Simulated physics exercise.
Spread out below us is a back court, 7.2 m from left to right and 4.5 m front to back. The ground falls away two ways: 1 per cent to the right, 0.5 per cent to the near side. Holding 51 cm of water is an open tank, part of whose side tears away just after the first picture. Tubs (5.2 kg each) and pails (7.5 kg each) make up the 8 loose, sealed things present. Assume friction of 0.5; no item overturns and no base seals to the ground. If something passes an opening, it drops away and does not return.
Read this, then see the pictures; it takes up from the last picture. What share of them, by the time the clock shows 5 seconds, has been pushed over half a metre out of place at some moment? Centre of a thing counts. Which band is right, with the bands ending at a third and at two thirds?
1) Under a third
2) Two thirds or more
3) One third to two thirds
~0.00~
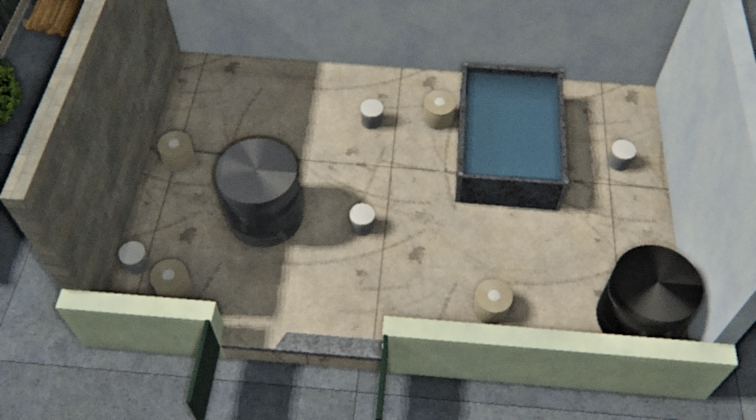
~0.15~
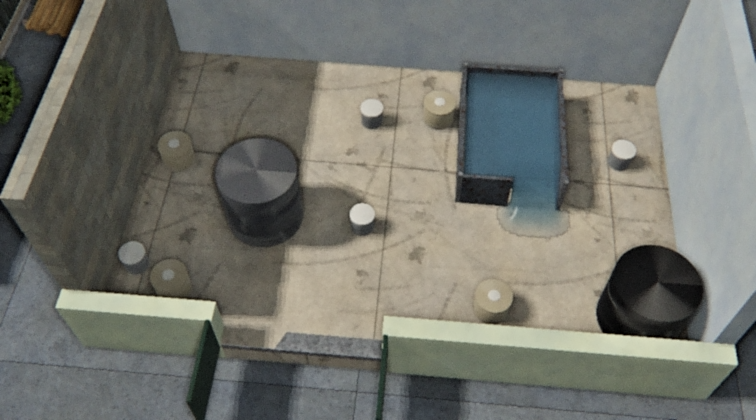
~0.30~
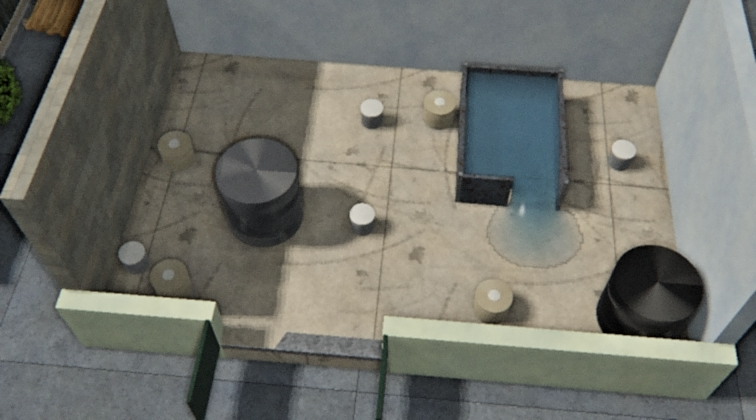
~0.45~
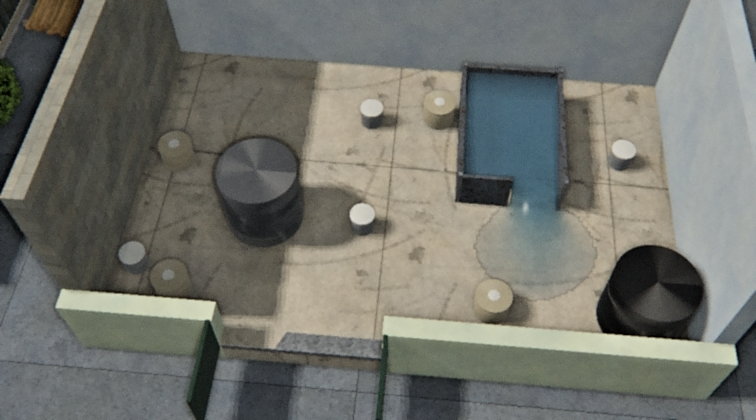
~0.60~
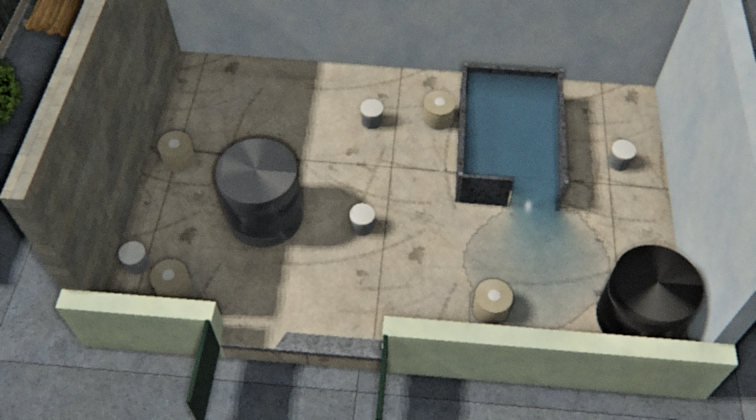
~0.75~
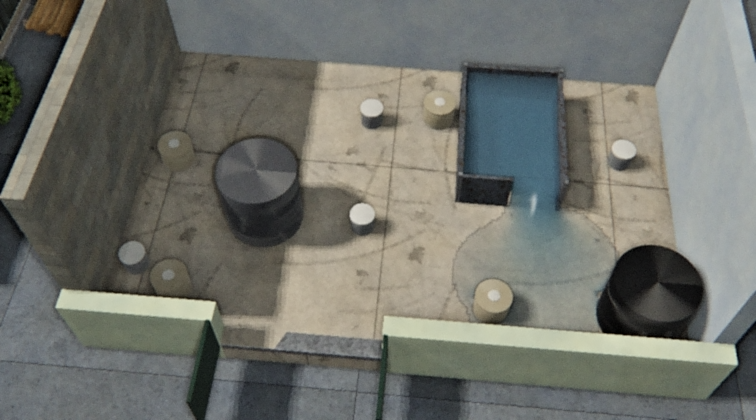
1.
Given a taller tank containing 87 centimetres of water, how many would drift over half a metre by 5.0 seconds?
Then 3 of them.
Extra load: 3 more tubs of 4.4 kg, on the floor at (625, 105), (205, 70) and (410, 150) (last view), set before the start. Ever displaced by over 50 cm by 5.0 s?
Note, in sequence: Under threshold; under threshold; under threshold.
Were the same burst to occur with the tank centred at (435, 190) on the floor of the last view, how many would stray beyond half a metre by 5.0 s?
2.
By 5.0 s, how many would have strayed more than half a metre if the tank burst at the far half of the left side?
Then it comes to 5.
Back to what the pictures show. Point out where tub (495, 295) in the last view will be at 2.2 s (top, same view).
About (394, 298), give or take.
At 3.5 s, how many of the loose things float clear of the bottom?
The count is 0.
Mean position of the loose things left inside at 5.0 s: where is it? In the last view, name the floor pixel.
Averaged position, last view: Near pixel (315, 198).
After 1.1 s 0 of 8 are over 50 cm from their spots; 0 afloat.
After 2.2 s 1 of 8 are over 50 cm from their spots; 1 afloat.
After 3.5 s 1 of 8 are over 50 cm from their spots; 0 afloat.
After 5.0 s 1 of 8 are over 50 cm from their spots, and 1 have been at some point; 0 afloat.
